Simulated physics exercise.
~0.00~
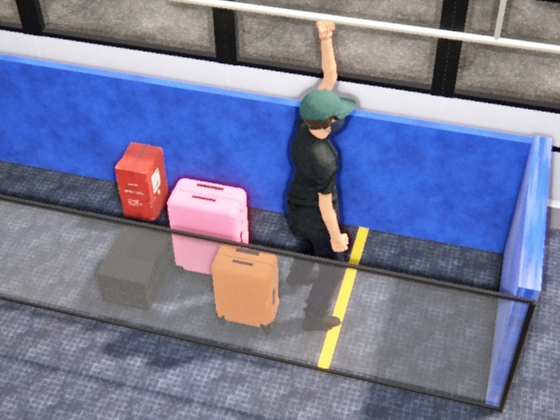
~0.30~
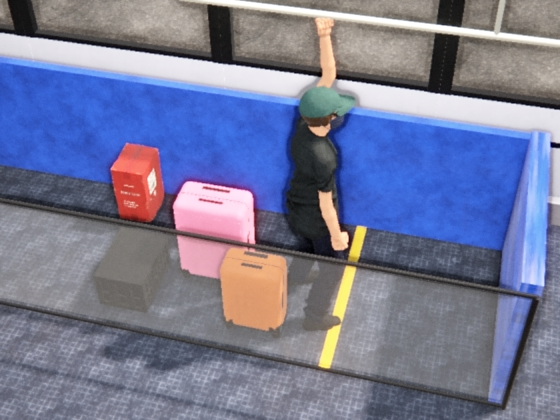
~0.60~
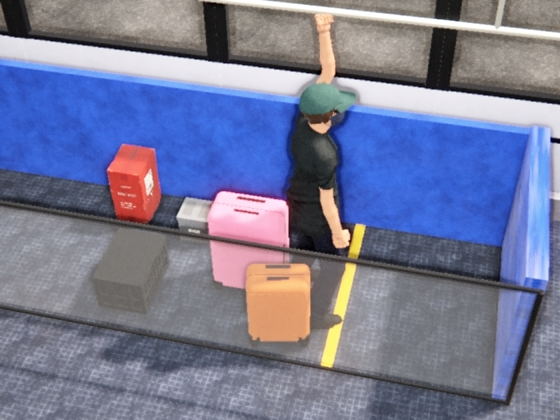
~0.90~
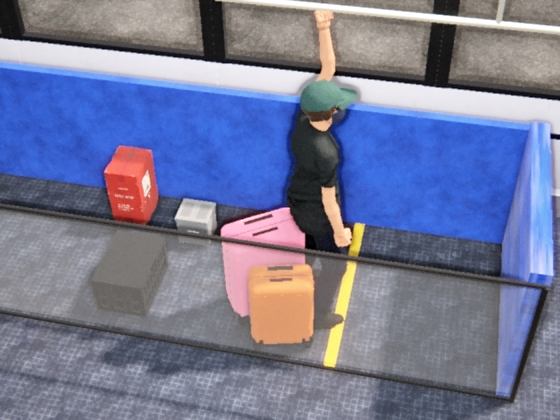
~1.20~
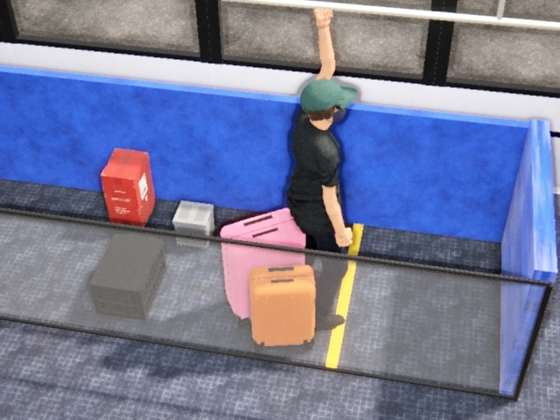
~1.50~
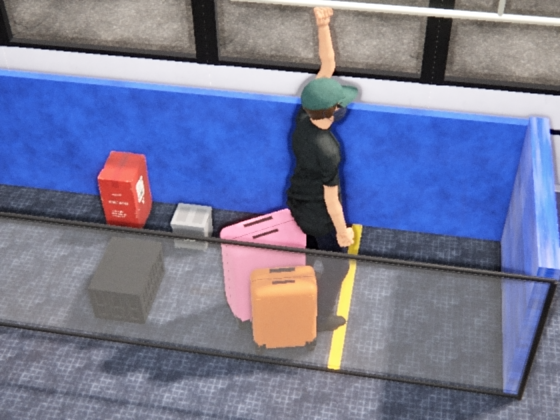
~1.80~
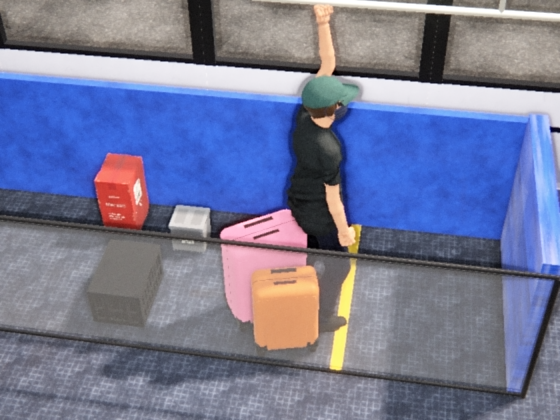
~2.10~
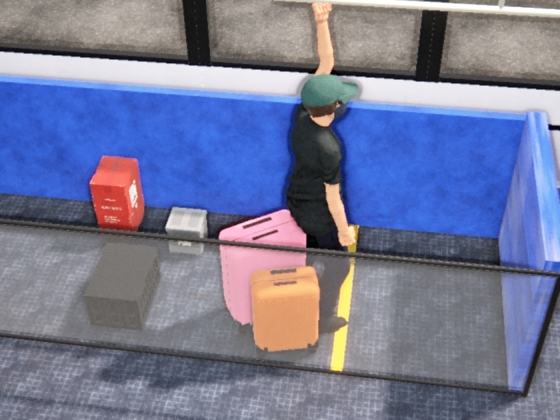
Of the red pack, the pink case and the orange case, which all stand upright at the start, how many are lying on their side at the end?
None of them are lying on their side at the end. The red pack, the pink case and the orange case all stay up, though the pink one looks slightly tilted.
